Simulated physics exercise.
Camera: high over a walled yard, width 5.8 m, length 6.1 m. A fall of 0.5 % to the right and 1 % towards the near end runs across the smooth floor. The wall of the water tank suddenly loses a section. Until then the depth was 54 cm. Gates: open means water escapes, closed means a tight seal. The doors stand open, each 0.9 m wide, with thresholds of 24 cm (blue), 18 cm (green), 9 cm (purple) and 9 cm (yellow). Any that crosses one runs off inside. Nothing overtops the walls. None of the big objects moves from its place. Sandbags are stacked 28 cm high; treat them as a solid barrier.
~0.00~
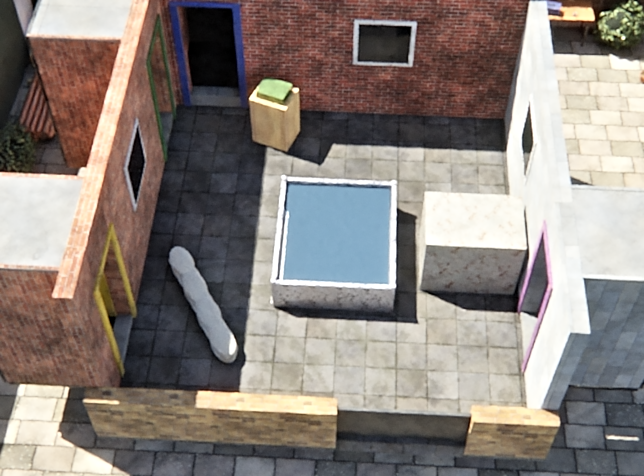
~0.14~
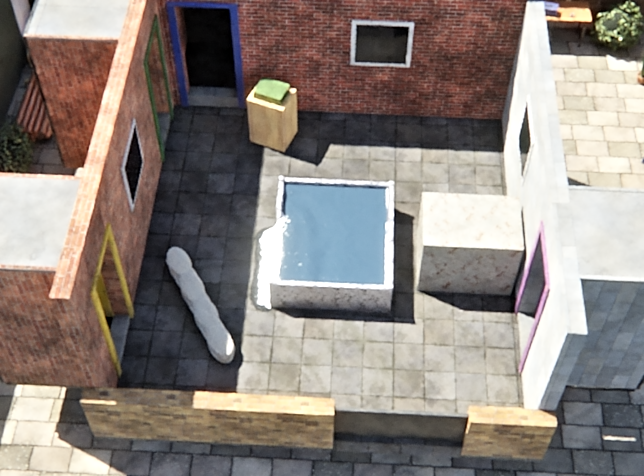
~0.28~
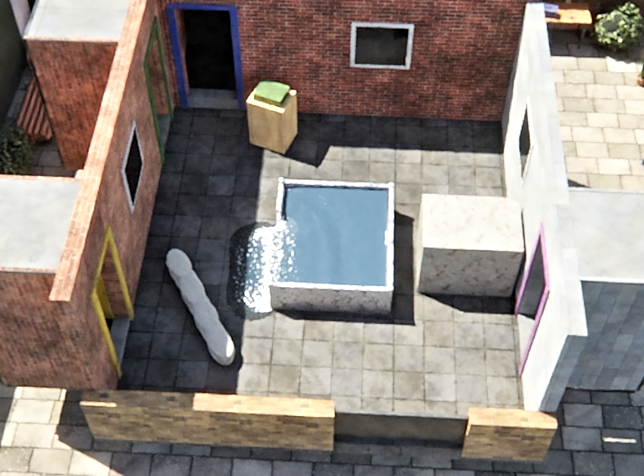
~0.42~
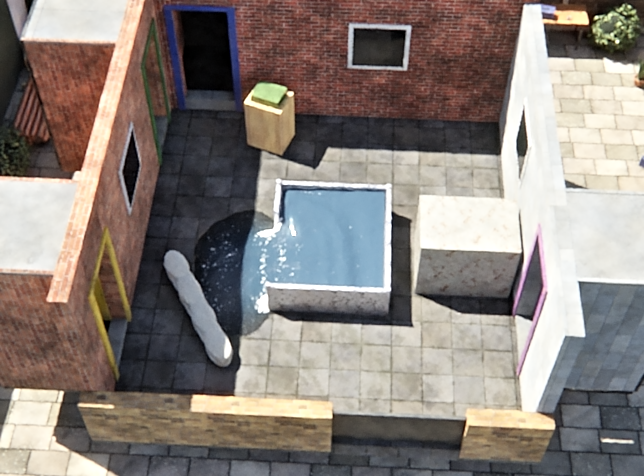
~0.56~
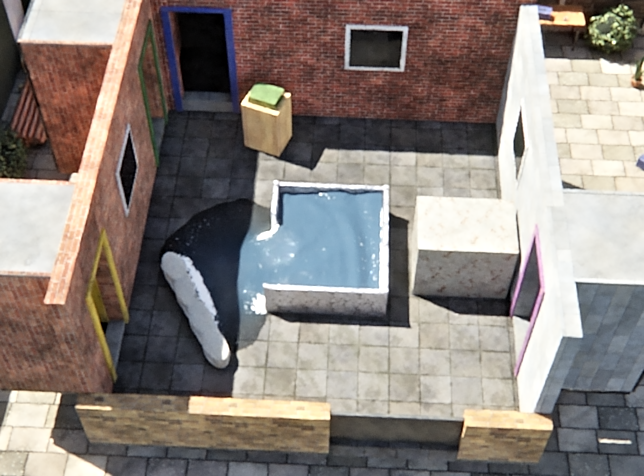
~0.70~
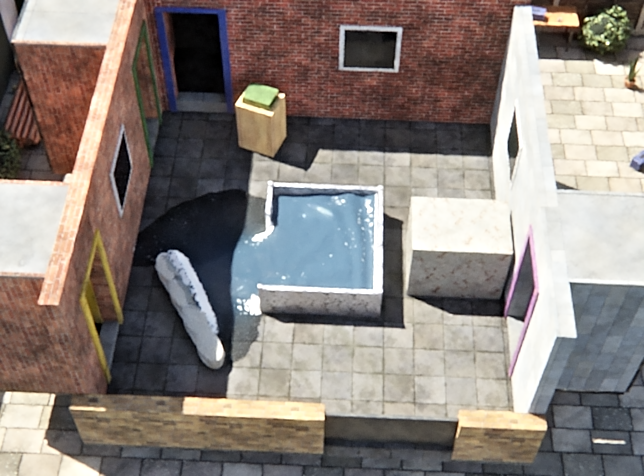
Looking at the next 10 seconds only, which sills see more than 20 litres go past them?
Over those seconds, the blue door sees 20 litres or less; the green door sees 20 litres or less; the purple door sees 20 litres or less; the yellow door sees 20 litres or less.
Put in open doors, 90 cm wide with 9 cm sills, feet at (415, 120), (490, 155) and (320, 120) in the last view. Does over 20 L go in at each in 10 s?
The first one doesn't reach it, the second one doesn't reach it, and the third one doesn't reach it.
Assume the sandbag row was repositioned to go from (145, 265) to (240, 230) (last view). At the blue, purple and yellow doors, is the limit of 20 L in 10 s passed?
Checking the limit, blue is fine, purple is too much, yellow is too much.
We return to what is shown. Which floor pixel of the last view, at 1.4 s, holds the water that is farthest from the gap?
About pixel (150, 177).
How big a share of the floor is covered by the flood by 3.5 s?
I'd say around 55 % is wet.
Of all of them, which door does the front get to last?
The purple door is last.
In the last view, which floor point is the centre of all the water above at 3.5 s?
It lies at roughly (255, 257) in pixels.
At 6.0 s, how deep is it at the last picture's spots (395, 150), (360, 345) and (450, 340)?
I'd read it as roughly 2, 1 and 4 cm, in that order.
After 1.4 s water covers 20 % of the floor and is deepest (40 cm) near (197, 295); blue door not reached, green door not reached, purple door not reached, yellow door not reached.
After 2.2 s water covers 35 % of the floor and is deepest (32 cm) near (197, 295); blue door 12 cm at the sill, 0 L in, green door 9 cm at the sill, 0 L in, purple door not reached, yellow door 6 cm at the sill, 0 L in.
After 3.5 s water covers 55 % of the floor and is deepest (23 cm) near (162, 116); blue door 22 cm at the sill, 0 L in, green door 13 cm at the sill, 0 L in, purple door not reached, yellow door 4 cm at the sill, 0 L in.
After 6.0 s water covers 85 % of the floor and is deepest (14 cm) near (241, 134); blue door 12 cm at the sill, 1 L in, green door 12 cm at the sill, 1 L in, purple door 7 cm at the sill, 0 L in, yellow door 2 cm at the sill, 0 L in.
After 10.0 s water covers 95 % of the floor and is deepest (11 cm) near (497, 261); blue door 3 cm at the sill, 1 L in, green door 4 cm at the sill, 1 L in, purple door 8 cm at the sill, 1 L in, yellow door 4 cm at the sill, 0 L in.
